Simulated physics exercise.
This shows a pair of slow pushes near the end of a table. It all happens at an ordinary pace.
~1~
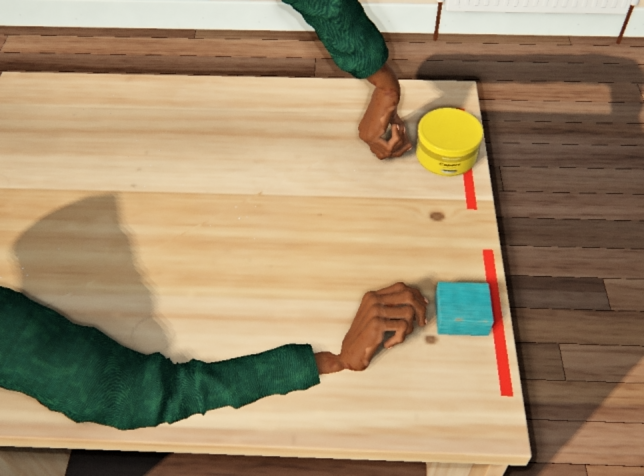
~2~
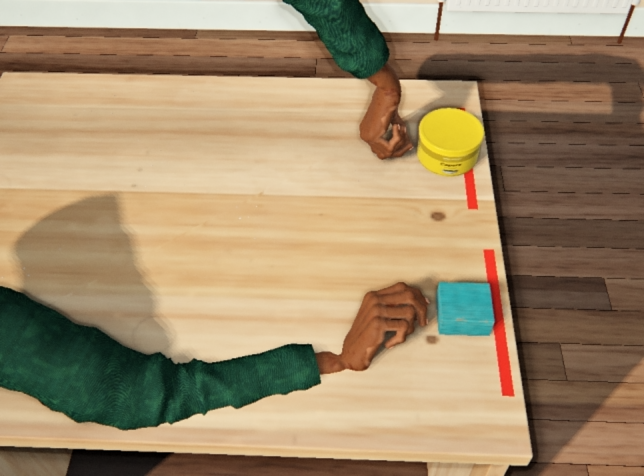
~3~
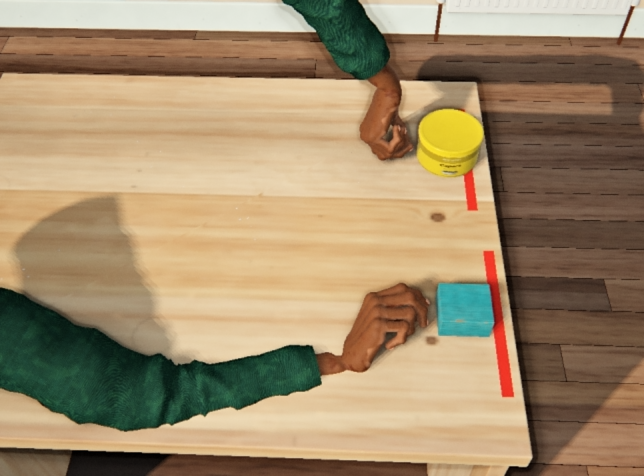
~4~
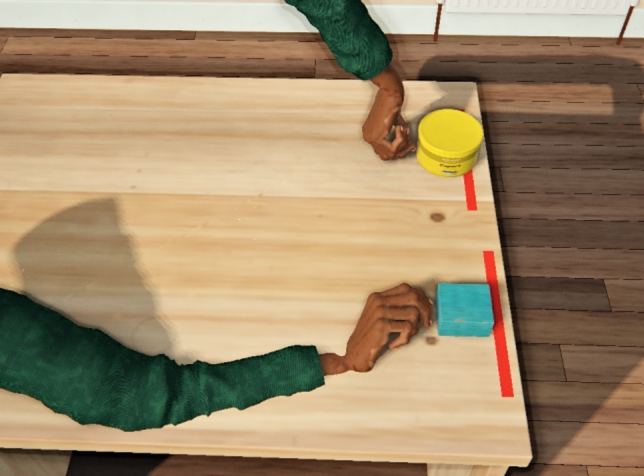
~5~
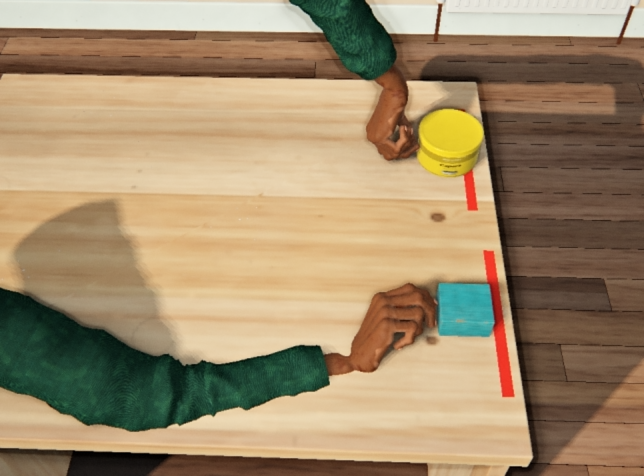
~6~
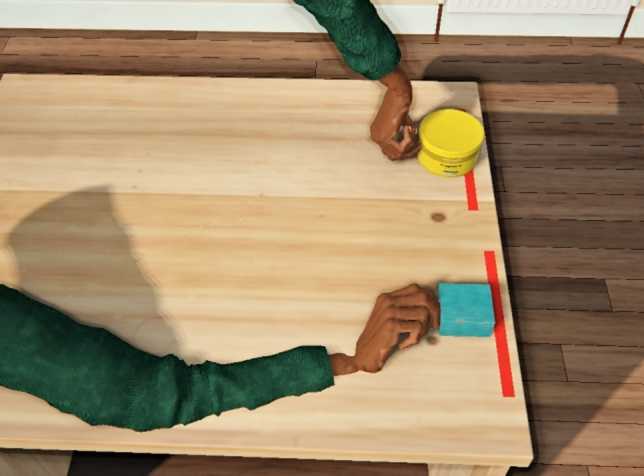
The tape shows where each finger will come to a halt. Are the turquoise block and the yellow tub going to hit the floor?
The turquoise block drops to the floor, the yellow tub drops to the floor.
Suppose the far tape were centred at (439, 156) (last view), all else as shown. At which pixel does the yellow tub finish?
It ends around (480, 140).
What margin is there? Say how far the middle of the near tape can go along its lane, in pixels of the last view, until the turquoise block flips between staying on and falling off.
About 16 pixels left.
Then, 1.38 s later than the last frame, turquoise block on its side near (531, 348); yellow tub tilted by 18° near (509, 148).
Then, 1.66 s later than the last frame, turquoise block fallen; yellow tub dropping near (526, 213).
When it is over, the turquoise block goes over the edge; the yellow tub goes over the edge.
